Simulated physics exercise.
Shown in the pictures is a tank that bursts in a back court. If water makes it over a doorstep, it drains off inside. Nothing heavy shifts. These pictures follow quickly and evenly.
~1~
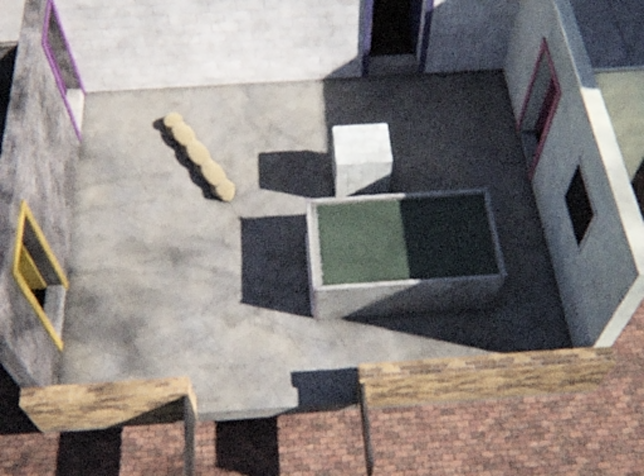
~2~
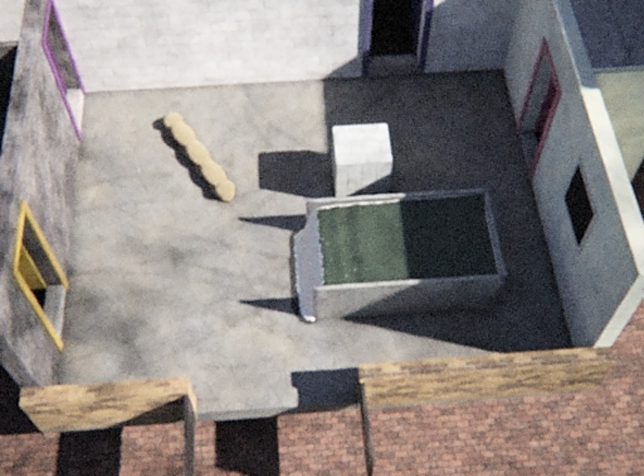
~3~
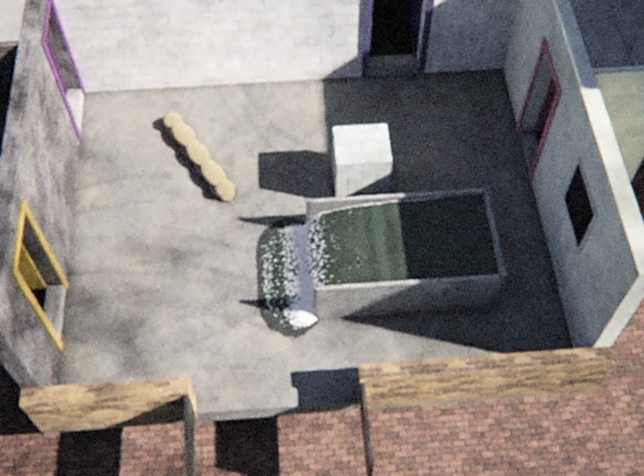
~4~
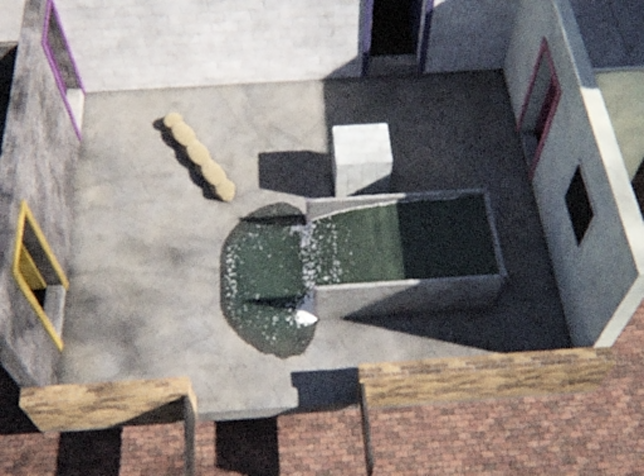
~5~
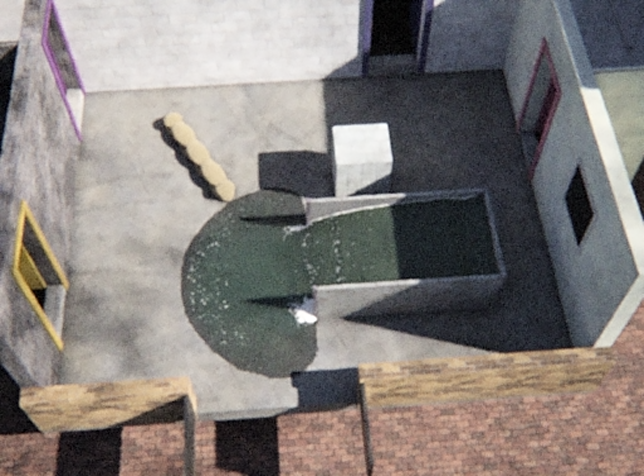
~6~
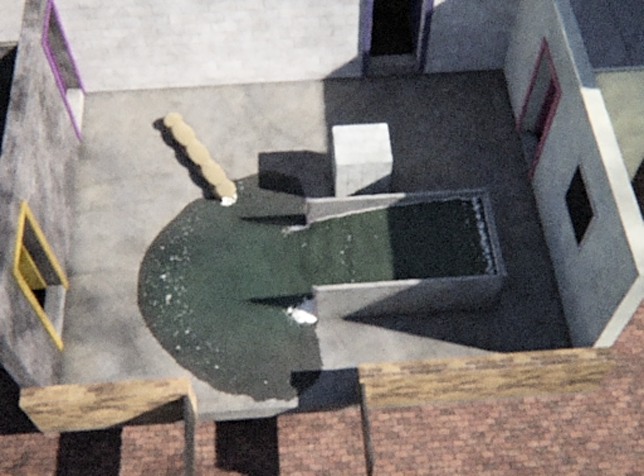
A large grey tank of dark green water stands in a walled back court seen from high above, the view unmoving. A white block sits behind it, a tan scalloped piece lies to its upper left, a yellow-framed opening is at left, and reddish brick runs along the front. The tank's left end gives way and water pours out leftward, foaming, then spreads across the grey floor in a widening rounded pool that reaches the tan piece's near end.
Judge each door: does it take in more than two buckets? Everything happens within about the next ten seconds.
In order: The yellow door will pass more than two buckets; the pink door will pass two buckets at most; the blue door will pass two buckets at most; the purple door will pass two buckets at most.
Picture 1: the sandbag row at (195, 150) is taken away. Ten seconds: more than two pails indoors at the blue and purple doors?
In turn, blue stays within the limit and purple stays within the limit.
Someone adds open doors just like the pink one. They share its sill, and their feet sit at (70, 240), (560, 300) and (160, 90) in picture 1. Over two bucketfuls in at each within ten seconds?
In order: Exceeds it, falls short, exceeds it.
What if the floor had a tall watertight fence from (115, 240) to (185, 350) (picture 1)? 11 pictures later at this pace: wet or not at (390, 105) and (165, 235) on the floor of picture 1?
Not wet, soaked.
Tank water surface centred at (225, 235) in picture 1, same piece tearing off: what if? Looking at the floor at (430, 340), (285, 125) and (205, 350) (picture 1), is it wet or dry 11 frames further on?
One after the other: Untouched, untouched, reached.
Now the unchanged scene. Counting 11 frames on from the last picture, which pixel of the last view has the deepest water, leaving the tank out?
Check roughly (57, 395).
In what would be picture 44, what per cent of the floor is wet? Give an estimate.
My estimate is roughly 70 percent.
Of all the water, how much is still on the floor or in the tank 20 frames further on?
About 92 %.
A moment on, water covers 35 % of the floor; the yellow door under two buckets in, the pink door not reached, the blue door not reached, the purple door not reached.
Next, water covers 45 % of the floor; the yellow door over two buckets in, the pink door not reached, the blue door not reached, the purple door wet at the sill, nothing in.
Then, water covers 50 % of the floor; the yellow door far over two buckets in, the pink door not reached, the blue door not reached, the purple door wet at the sill, nothing in.
Later, water covers 70 % of the floor; the yellow door far over two buckets in, the pink door not reached, the blue door wet at the sill, nothing in, the purple door under two buckets in.
In the end, water covers 95 % of the floor; the yellow door far over two buckets in, the pink door under two buckets in, the blue door wet at the sill, nothing in, the purple door under two buckets in.
